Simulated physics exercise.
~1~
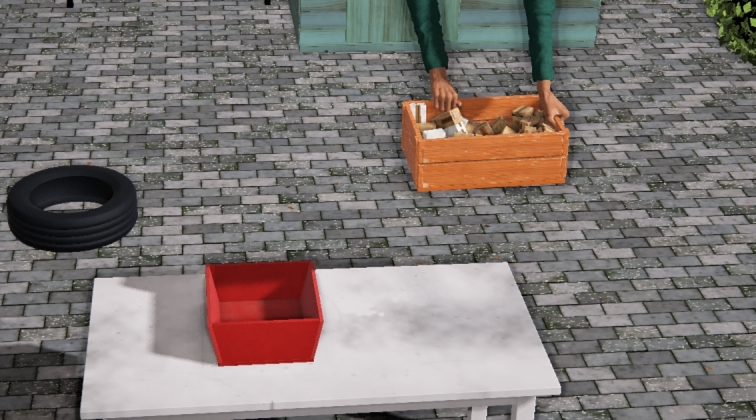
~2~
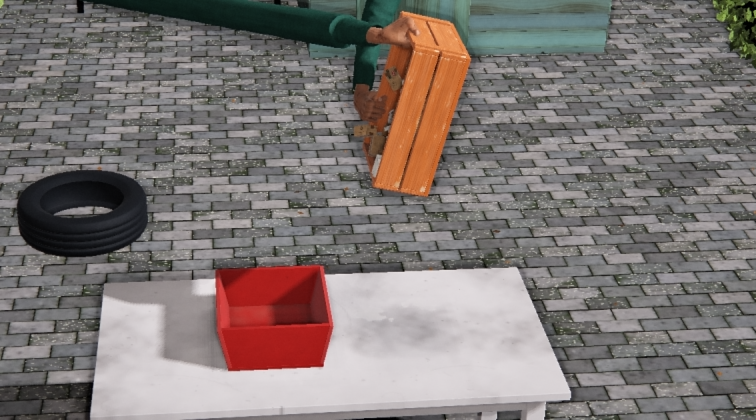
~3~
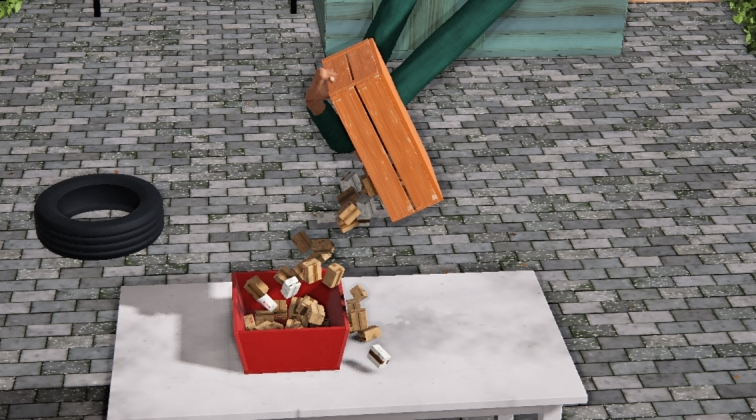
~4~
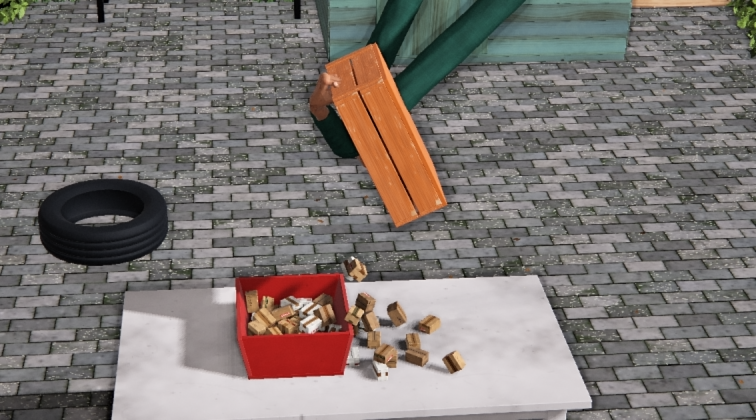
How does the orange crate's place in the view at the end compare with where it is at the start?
At the end the orange crate is further to the left than at the start, at nearly the same height in the view.
